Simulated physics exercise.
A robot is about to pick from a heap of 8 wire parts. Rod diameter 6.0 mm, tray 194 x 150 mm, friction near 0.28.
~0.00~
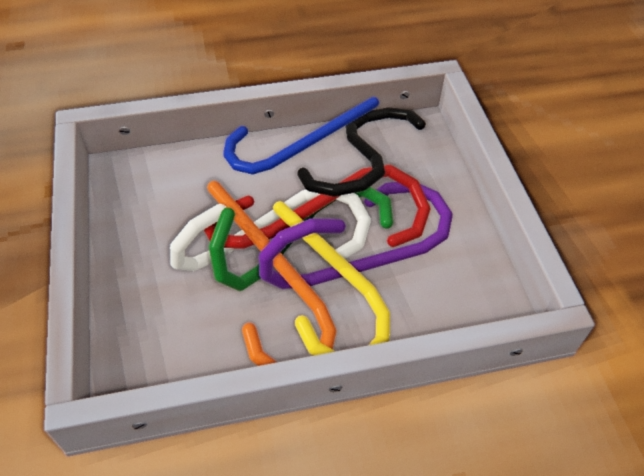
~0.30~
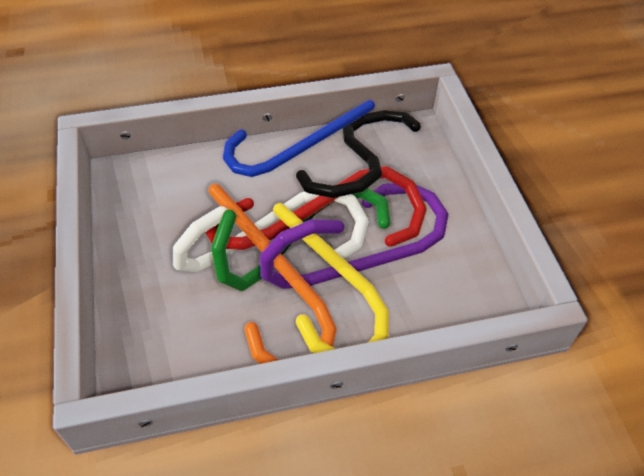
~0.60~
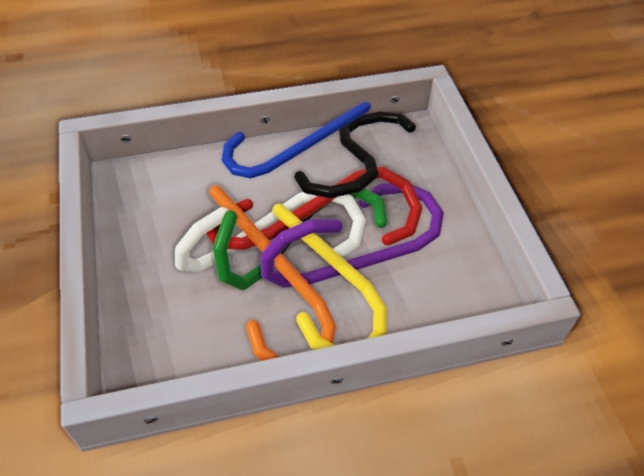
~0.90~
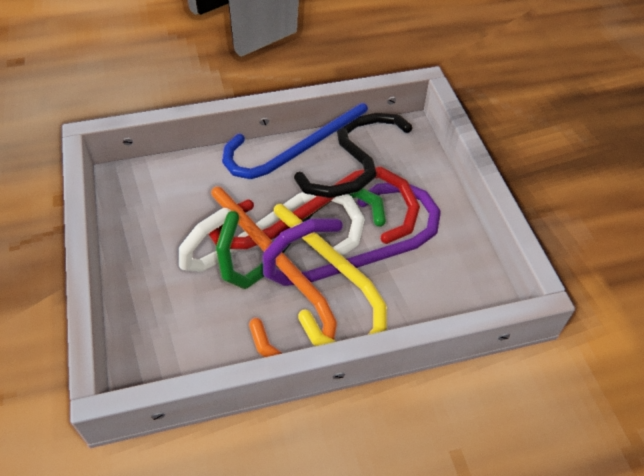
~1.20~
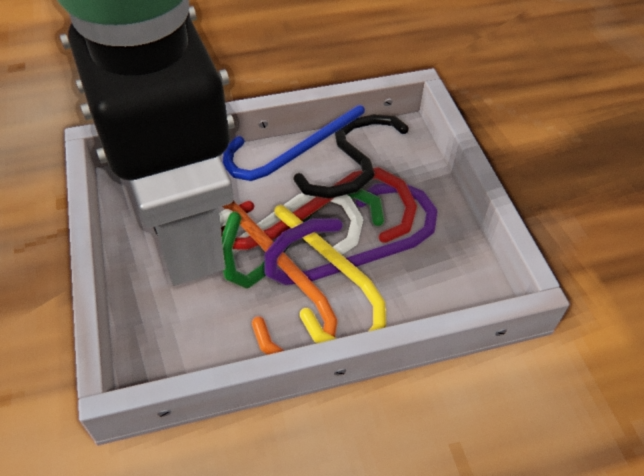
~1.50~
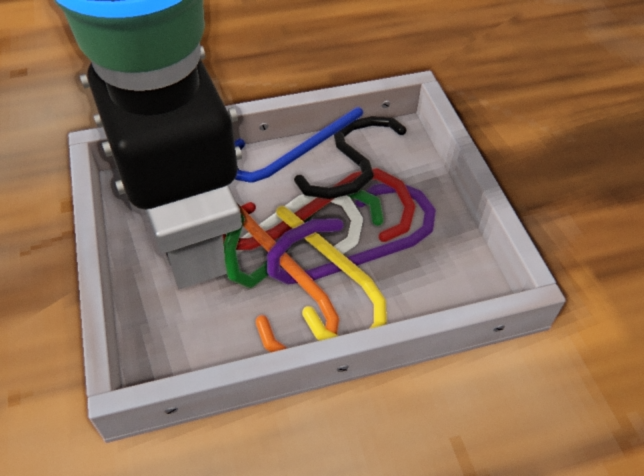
In a gray tray on a wooden surface, a tangled heap of colored hooks lies still as the view shifts slightly; a robot gripper then enters from the top, lowers at the left side and closes on the white hook.
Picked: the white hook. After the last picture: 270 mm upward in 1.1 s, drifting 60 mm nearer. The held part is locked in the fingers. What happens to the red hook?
Red hook: Rises too.
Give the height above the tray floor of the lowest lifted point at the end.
About 180 mm.
After 1.83 s, lowest point more than 20 mm over the tray floor, white hook 59 mm, red hook 37 mm.
After 2.11 s, lowest point more than 20 mm over the tray floor, white hook 159 mm, red hook 70 mm.
After 2.60 s, lowest point more than 20 mm over the tray floor, white hook 273 mm, red hook 185 mm.
End, hanging white hook 273 mm, red hook 180 mm; the other 6 are down.
